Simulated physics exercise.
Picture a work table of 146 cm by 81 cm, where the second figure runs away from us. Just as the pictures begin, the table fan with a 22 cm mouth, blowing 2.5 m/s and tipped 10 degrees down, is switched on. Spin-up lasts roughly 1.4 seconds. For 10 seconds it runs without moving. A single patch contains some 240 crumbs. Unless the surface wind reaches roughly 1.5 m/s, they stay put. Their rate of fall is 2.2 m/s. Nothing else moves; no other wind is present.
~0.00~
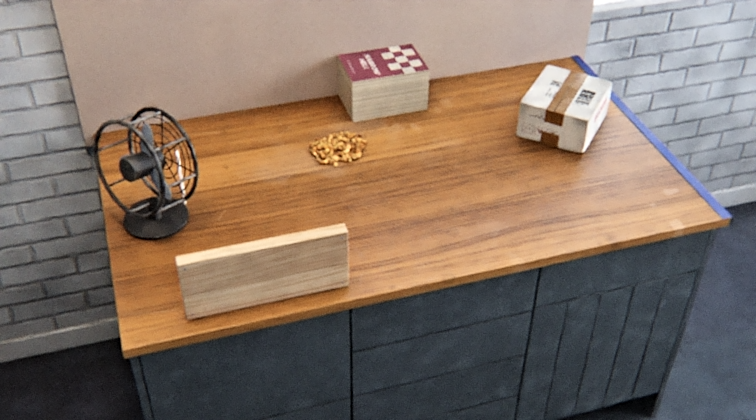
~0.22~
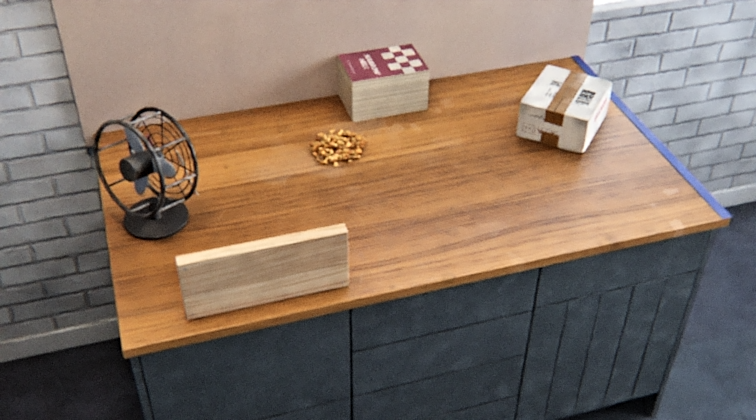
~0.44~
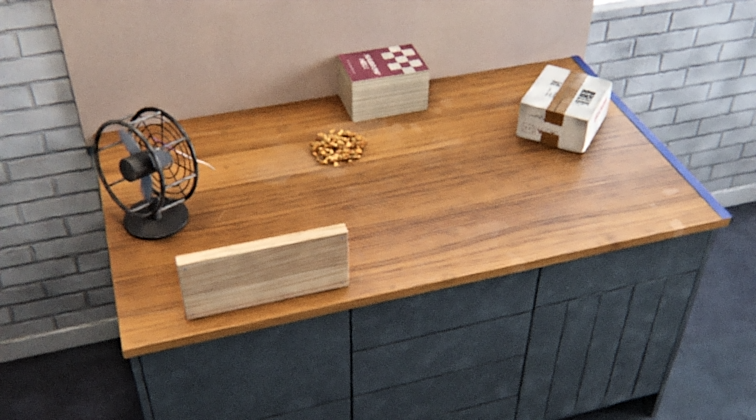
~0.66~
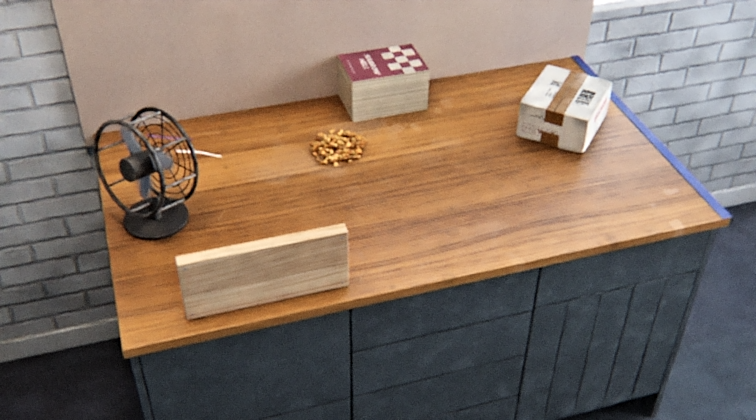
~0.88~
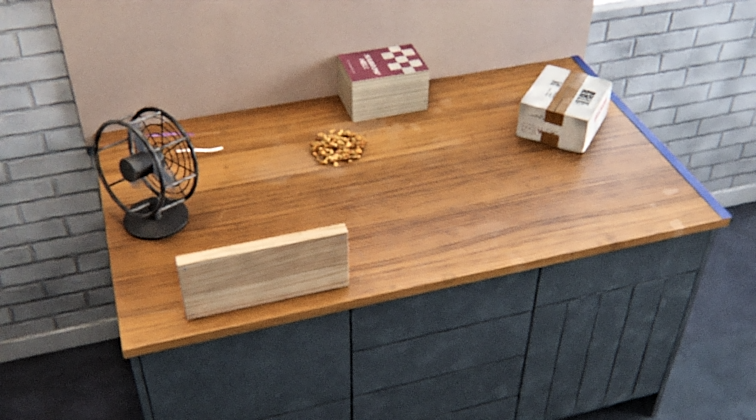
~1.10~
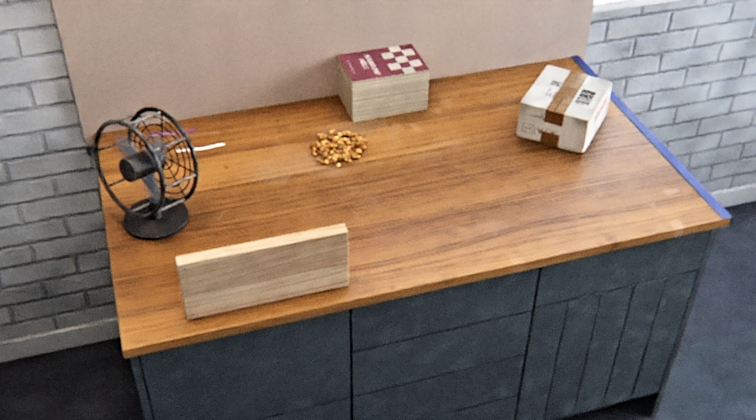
A wooden work table holds a black fan whose blades turn beside nearly still crumbs.
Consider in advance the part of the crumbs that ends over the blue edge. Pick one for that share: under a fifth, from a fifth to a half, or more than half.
Under one fifth.
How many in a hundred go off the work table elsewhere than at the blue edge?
I would put it at around 0 per cent.
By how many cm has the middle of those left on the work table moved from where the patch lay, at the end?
Around 55 cm, I reckon.
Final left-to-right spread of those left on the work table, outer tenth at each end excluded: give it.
Roughly 20 cm from left to right.
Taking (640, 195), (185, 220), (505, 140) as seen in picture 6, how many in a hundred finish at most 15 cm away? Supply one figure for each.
First spot near 20 %, second near 0 %, third near 50 %.
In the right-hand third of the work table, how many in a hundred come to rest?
I'd estimate around 100 per cent.
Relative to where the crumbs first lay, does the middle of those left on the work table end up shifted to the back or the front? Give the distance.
Shifted forward by about 20 cm.
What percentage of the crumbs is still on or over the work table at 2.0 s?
I'd say some 100 % at that moment.
After 2.0 s, 0 % are over the blue edge; the middle of those still in play is near (539, 150); 2 % have settled or left.
After 3.2 s, 0 % are over the blue edge; the middle of those still in play is near (552, 151); 45 % have settled or left.
After 5.5 s, 0 % are over the blue edge; the middle of those still in play is near (552, 151); 50 % have settled or left.
After 10.0 s, at the end, 0 % are over the blue edge; the middle of those still in play is near (552, 151).
